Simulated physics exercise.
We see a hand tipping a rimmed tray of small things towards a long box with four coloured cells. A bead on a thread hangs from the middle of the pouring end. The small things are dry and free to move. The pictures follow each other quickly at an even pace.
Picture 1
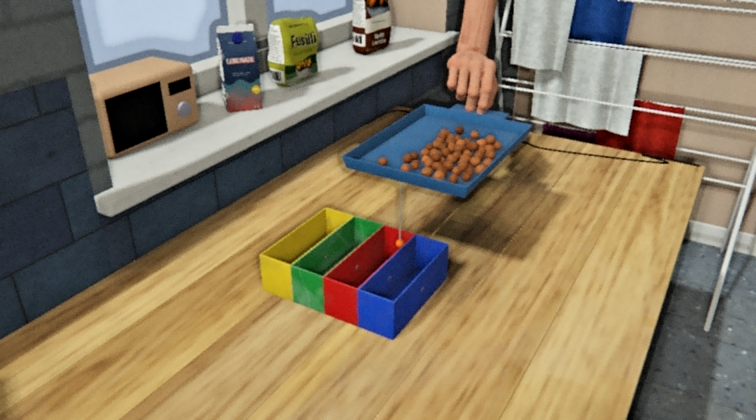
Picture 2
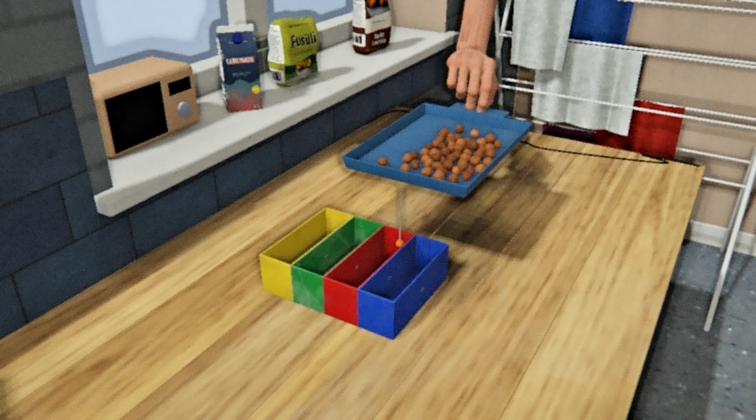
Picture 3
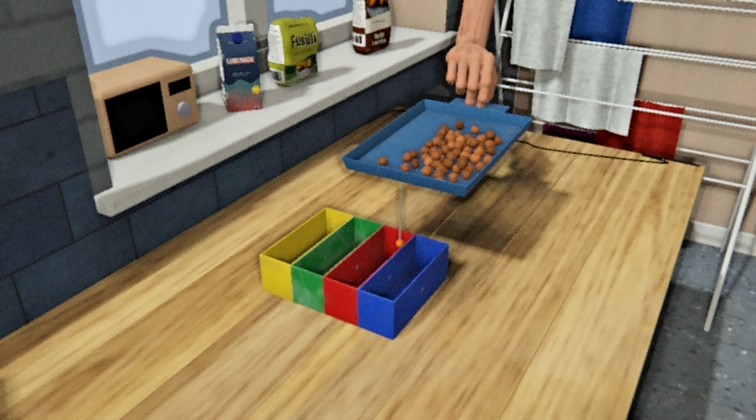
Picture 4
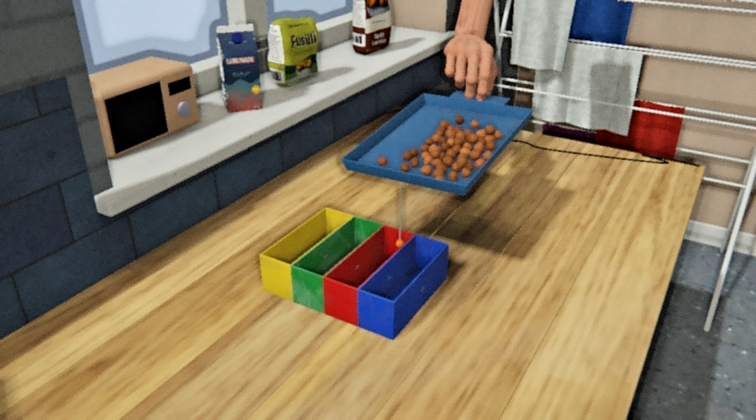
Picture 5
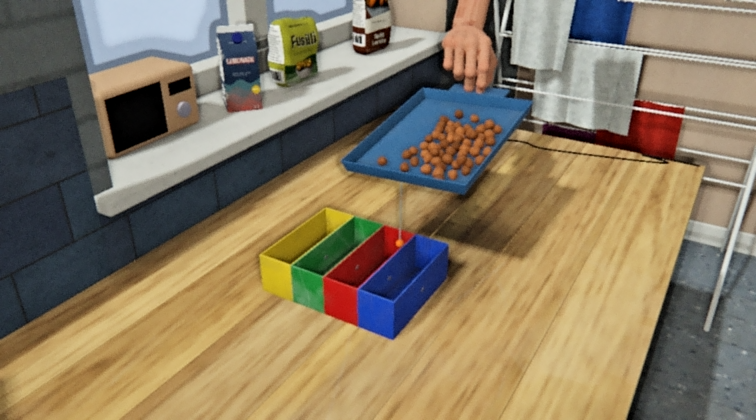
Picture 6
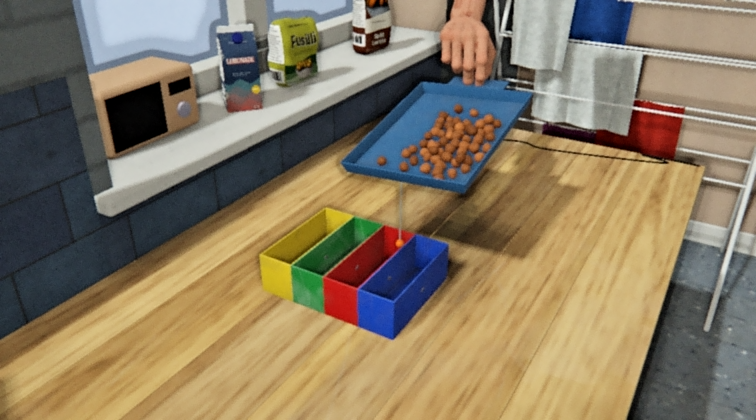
A hand holds a blue rimmed tray of round brown hazelnuts above a wooden worktop in a kitchen, seen from above at an angle by a still camera. Below the tray's near end, where a bead hangs on a thread, sits a box with yellow, green, red and blue cells from left to right. The hand gradually raises the tray's far end, tilting it slightly towards the near left corner, while the nuts barely shift.
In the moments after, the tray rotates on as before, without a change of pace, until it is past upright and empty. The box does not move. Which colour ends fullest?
Fullest: The green cell.
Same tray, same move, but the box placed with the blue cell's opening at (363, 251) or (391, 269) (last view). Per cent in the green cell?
First some 0, then 40 per cent.
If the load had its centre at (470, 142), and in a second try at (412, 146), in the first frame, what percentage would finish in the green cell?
About 60 and 50 per cent.
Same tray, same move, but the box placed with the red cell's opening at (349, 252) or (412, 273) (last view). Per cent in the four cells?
Near 100 % and 90 %.
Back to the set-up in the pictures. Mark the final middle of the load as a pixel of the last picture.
At about (340, 285).
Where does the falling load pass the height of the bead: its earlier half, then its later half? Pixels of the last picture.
At about (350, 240), then at (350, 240).
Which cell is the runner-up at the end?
The runner-up: That red cell.
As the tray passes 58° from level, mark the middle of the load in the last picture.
Around (394, 151).
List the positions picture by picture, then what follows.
The first picture shows corners of the pouring end (347, 156) and (465, 185), level; middle of the load (456, 156), hazelnuts; bead on its thread (400, 243); yellow cell (277, 274); green cell (308, 286); red cell (341, 298); blue cell (376, 311).
The second picture shows corners of the pouring end (347, 156) and (465, 185), level; middle of the load (456, 156).
The third picture shows corners of the pouring end (346, 157) and (464, 184), tipped barely, lowest at the left corner; middle of the load (456, 153).
The fourth picture shows corners of the pouring end (346, 158) and (464, 183), tipped a little, lowest at the left corner; middle of the load (456, 150).
The fifth picture shows corners of the pouring end (345, 159) and (463, 182), tipped a little, lowest at the left corner; middle of the load (456, 147).
The sixth picture shows corners of the pouring end (345, 161) and (463, 182), tipped a little, lowest at the left corner; middle of the load (455, 144); yellow cell (277, 274); green cell (308, 286); red cell (341, 298); blue cell (376, 311).
Just after the last frame, tray tipped steeply; every one on the tray.
A moment on, tray tipped right over; roughly two thirds on the tray; just a few in the red cell; just a few in the green cell; roughly a third falling or outside the box.
Further on, tray tipped past a quarter turn; roughly half in the green cell; roughly a third in the red cell; about a tenth in the blue cell; just a few in the yellow cell.
When it is over, tray tipped past a quarter turn; roughly half in the green cell; roughly a third in the red cell; about a tenth in the blue cell; just a few in the yellow cell.
